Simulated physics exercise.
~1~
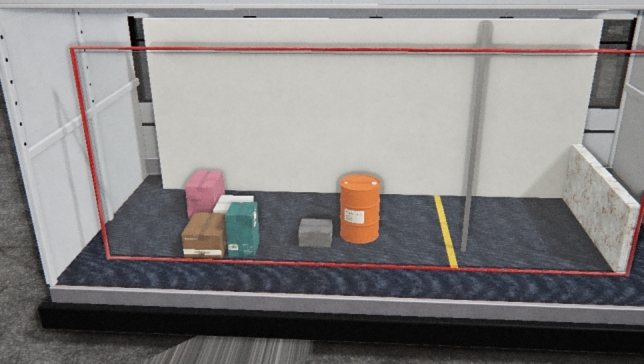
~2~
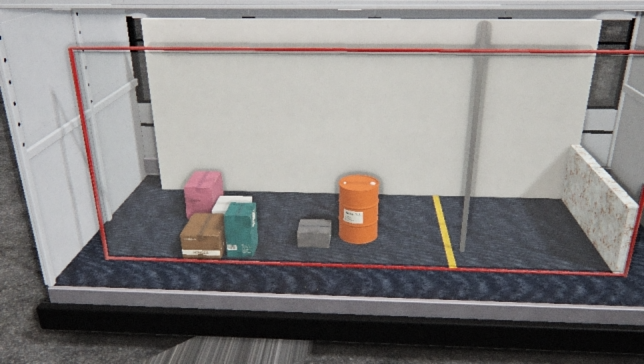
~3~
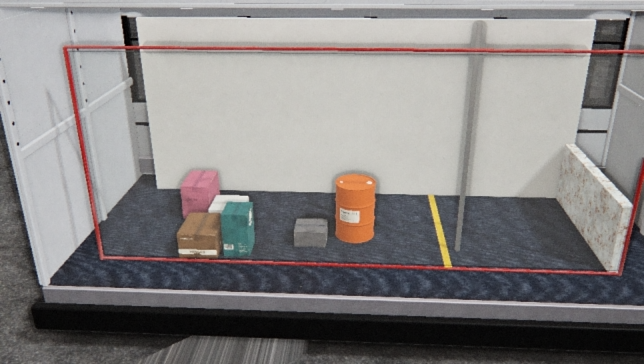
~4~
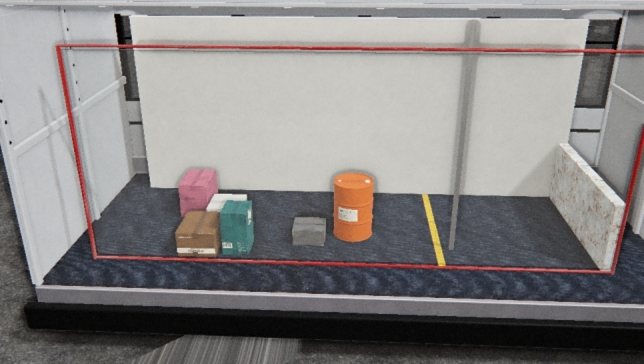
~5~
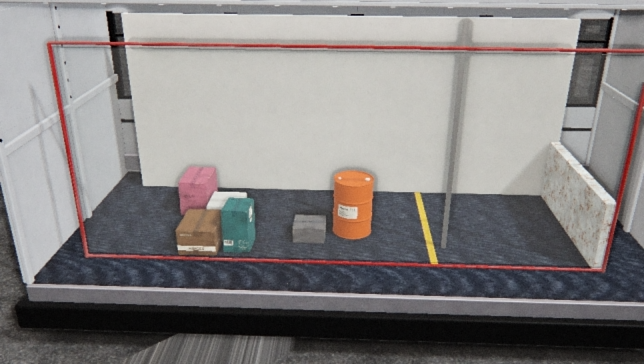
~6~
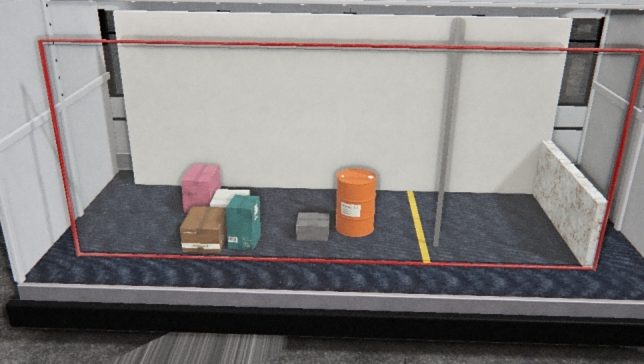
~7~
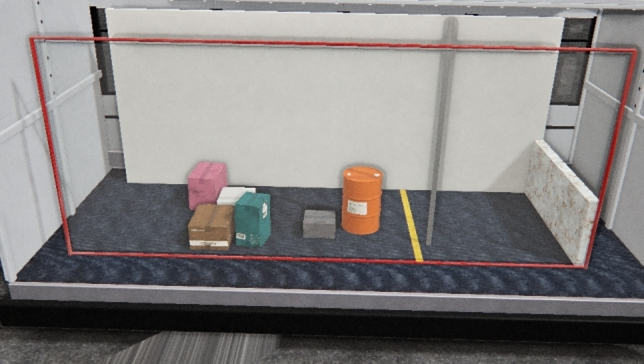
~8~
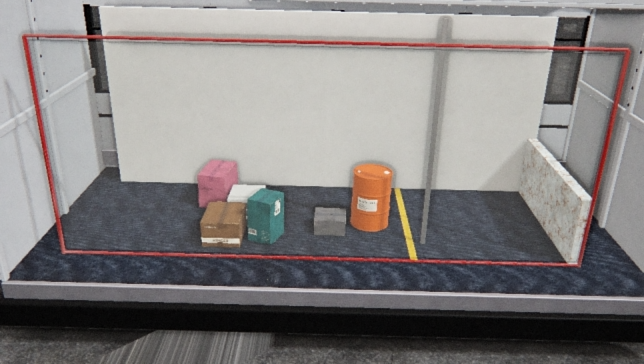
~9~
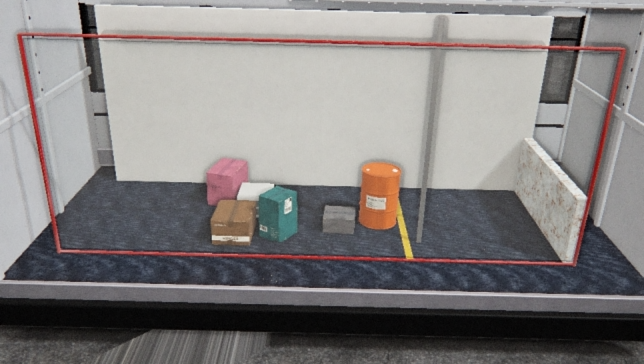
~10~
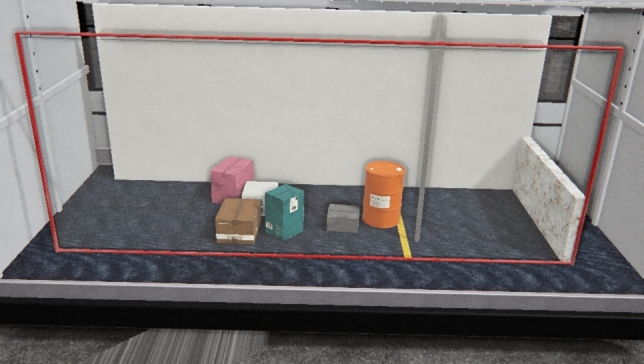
An orange drum and a cluster of pink, brown, teal, white and grey boxes sat still on the dark floor of a bay, then all slid a short way right and stopped upright, the drum ending just short of the yellow line.
